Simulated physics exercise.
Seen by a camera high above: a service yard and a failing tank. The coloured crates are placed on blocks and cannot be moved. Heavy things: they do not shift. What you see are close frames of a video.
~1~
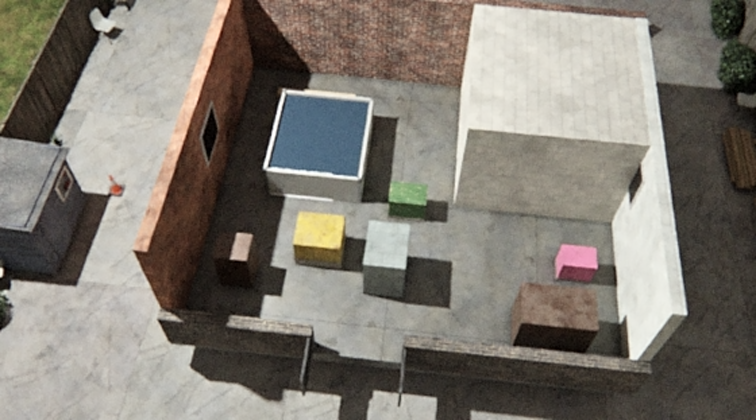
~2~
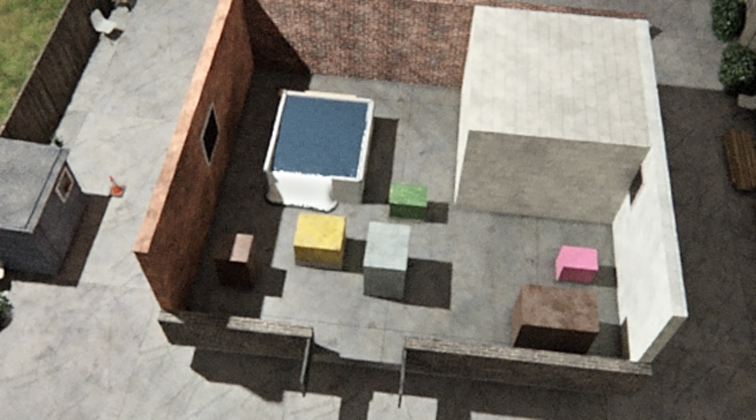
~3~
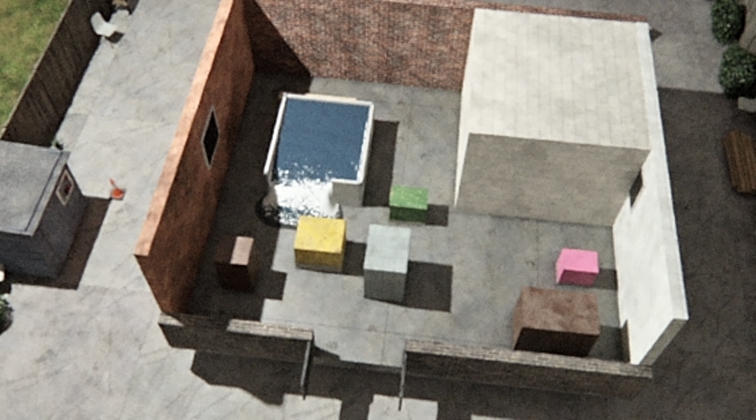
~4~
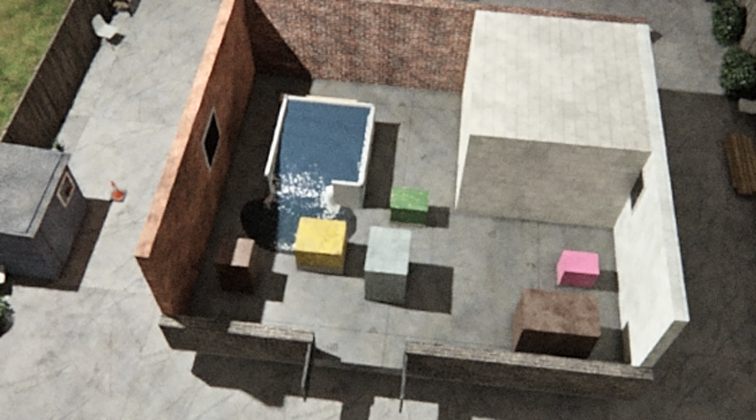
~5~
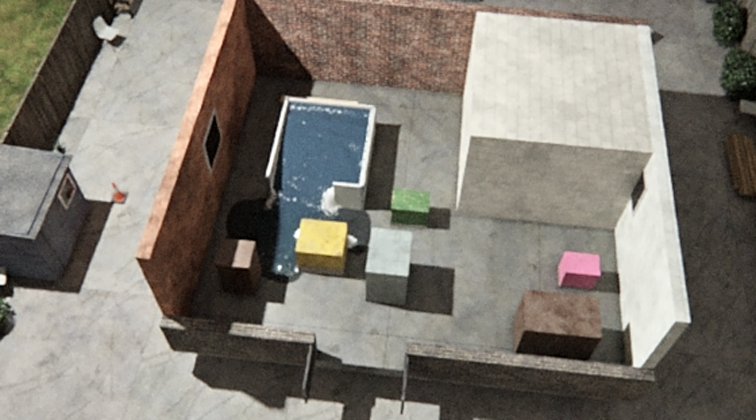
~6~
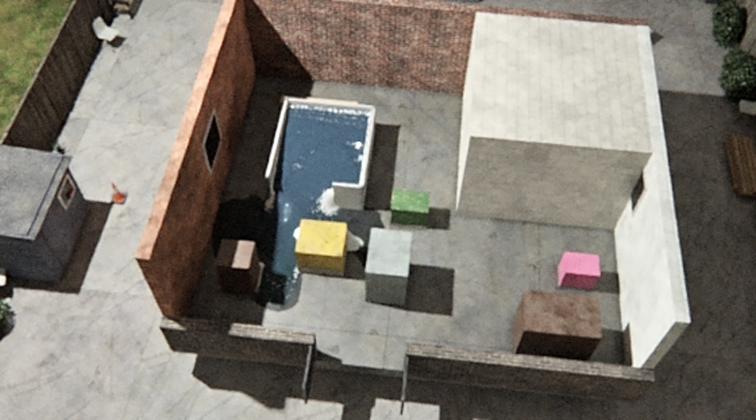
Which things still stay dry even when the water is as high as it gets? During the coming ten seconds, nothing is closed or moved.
Taking each one: The yellow crate does not stay dry; the pink crate does not stay dry; the green crate does not stay dry.
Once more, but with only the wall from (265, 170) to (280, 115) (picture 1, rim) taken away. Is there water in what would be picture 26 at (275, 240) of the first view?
Result for the point: Drenched.
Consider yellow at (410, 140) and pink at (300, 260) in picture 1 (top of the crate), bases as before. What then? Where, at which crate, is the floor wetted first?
The one in pink.
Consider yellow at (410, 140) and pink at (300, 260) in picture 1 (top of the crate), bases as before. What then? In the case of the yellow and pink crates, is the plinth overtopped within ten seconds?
The yellow one is left dry, while the pink one is flooded.
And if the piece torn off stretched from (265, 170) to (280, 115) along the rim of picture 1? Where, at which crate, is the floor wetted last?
That would be the pink crate.
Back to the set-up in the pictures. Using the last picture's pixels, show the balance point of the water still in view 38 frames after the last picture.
I'd say around (357, 239).
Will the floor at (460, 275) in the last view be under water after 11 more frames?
Lab note: Spot reads soaked.
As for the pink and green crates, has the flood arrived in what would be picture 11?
The way I see it, pink remains dry while green got wet.
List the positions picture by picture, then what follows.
In the first frame, the tank at (321, 135) is whole and still.
In the second frame, water pours out at (301, 189) and has run to (333, 207).
In the third frame, water pours out at (301, 192) and has run to a hidden place.
In the fourth frame, the front is at a hidden place, out from the gap at (302, 195).
In the fifth frame, the front is at (277, 278), out from the gap at (303, 196).
In the sixth frame, the front is at (265, 304), out from the gap at (303, 197).
A moment on, water covers 25 % of the floor; the yellow crate water round its plinth, the pink crate not reached, the green crate water round its plinth.
Next, water covers 40 % of the floor; the yellow crate water round its plinth, the pink crate not reached, the green crate water round its plinth.
Then, water covers 70 % of the floor; the yellow crate water round its plinth, the pink crate water round its plinth, the green crate water round its plinth.
Later, water covers 90 % of the floor; the yellow crate water round its plinth, the pink crate water round its plinth, the green crate water round its plinth.
In the end, water covers 100 % of the floor; the yellow crate was topped, the pink crate was topped, the green crate was topped.
